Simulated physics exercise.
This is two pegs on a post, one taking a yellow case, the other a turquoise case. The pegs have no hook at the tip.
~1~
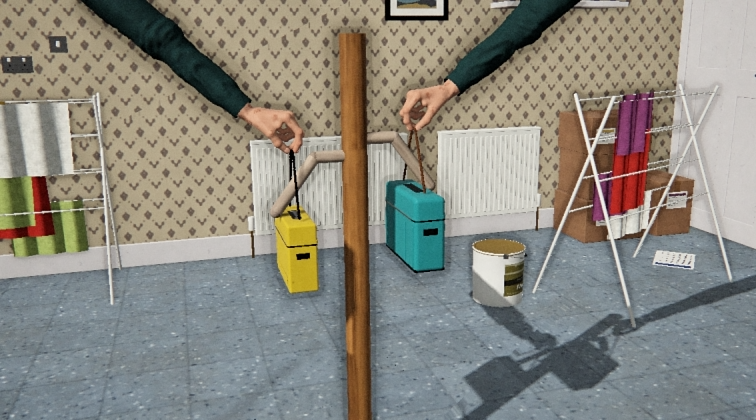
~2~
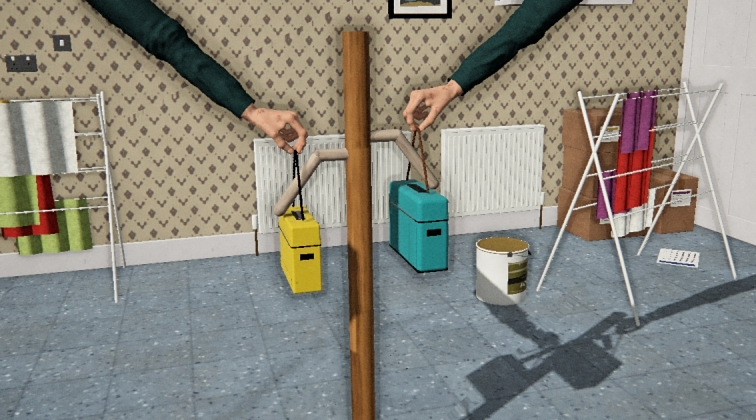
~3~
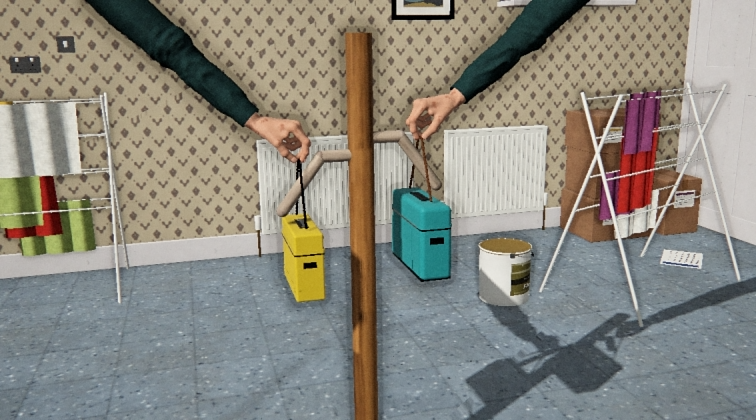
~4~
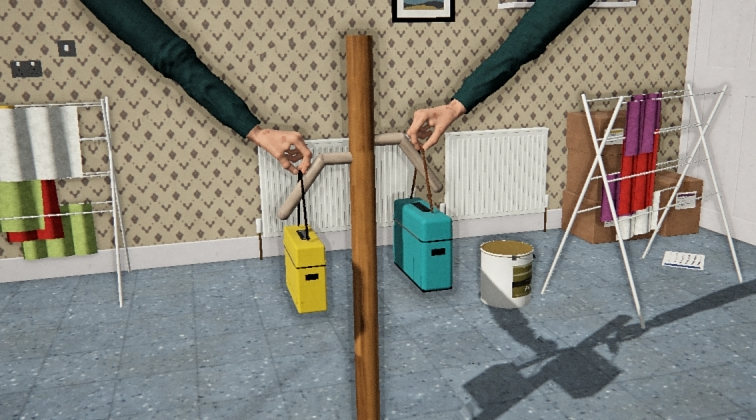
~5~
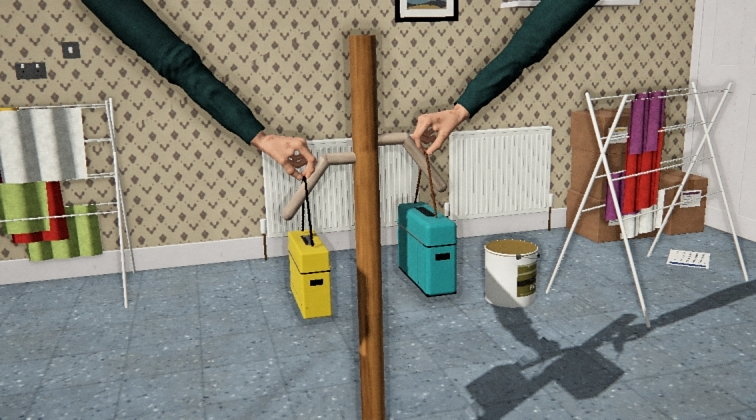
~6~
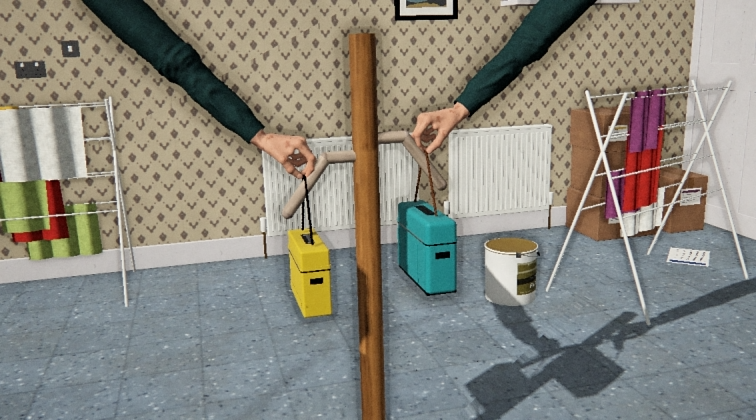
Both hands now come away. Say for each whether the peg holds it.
As it turns out, the yellow case slips off its peg. The turquoise case drops to the floor.
Then, 0.44 s on from there, yellow case on the floor; turquoise case on the floor.
In the end, yellow case on the floor; turquoise case on the floor. The yellow case drops to the floor and the turquoise case comes down.
